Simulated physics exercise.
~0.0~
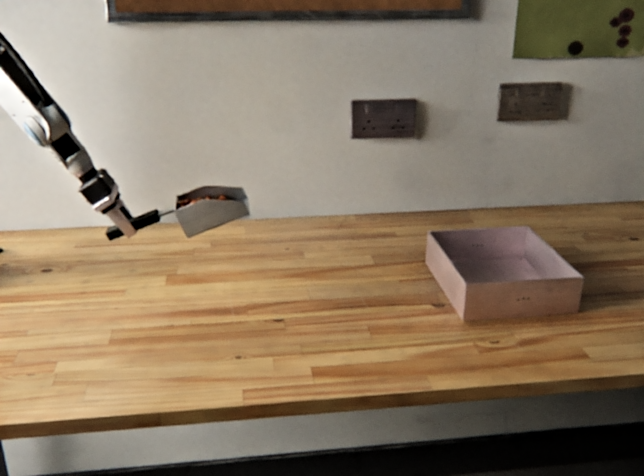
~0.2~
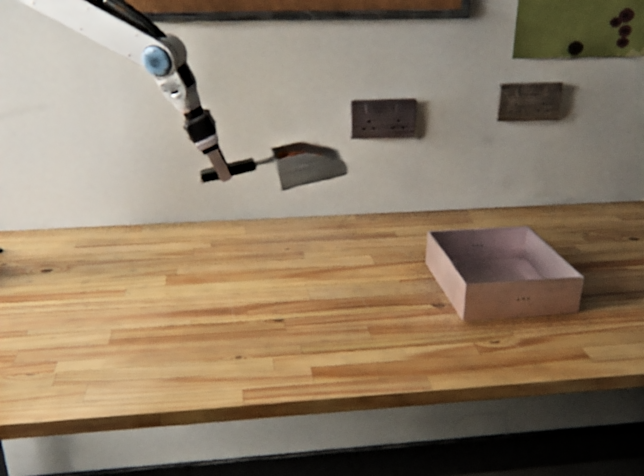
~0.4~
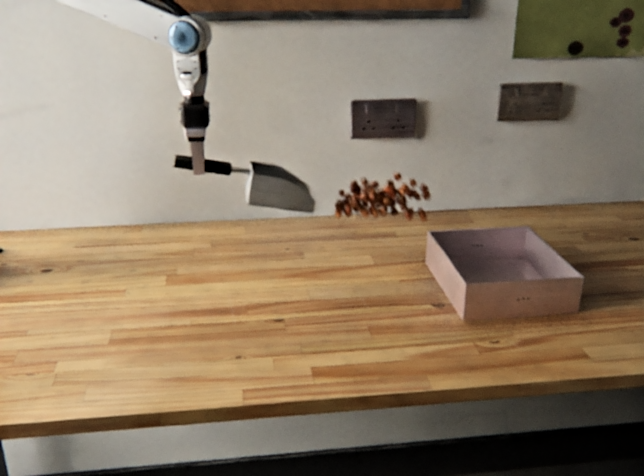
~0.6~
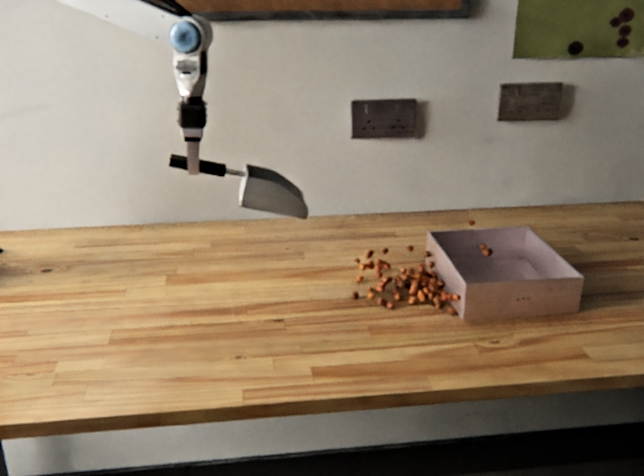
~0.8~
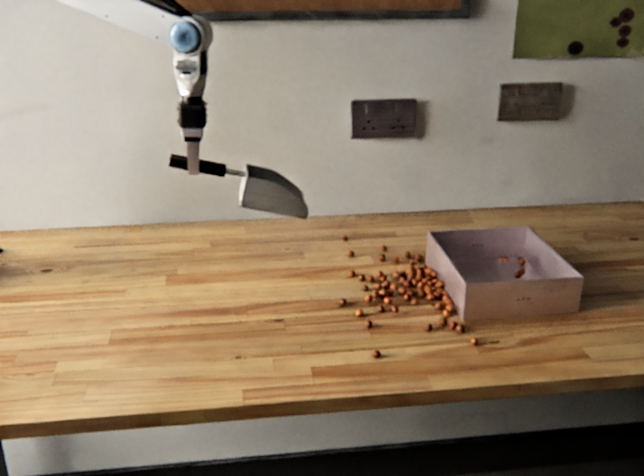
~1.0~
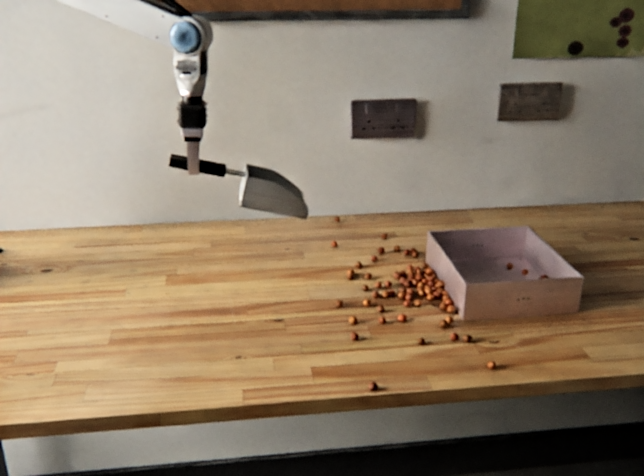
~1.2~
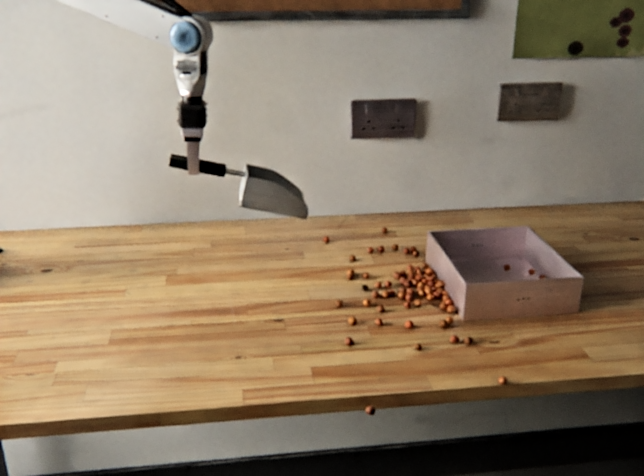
On a wooden table, a robot arm swings a scoop rightward, flinging hazelnuts that mostly scatter beside a pale pink bin.
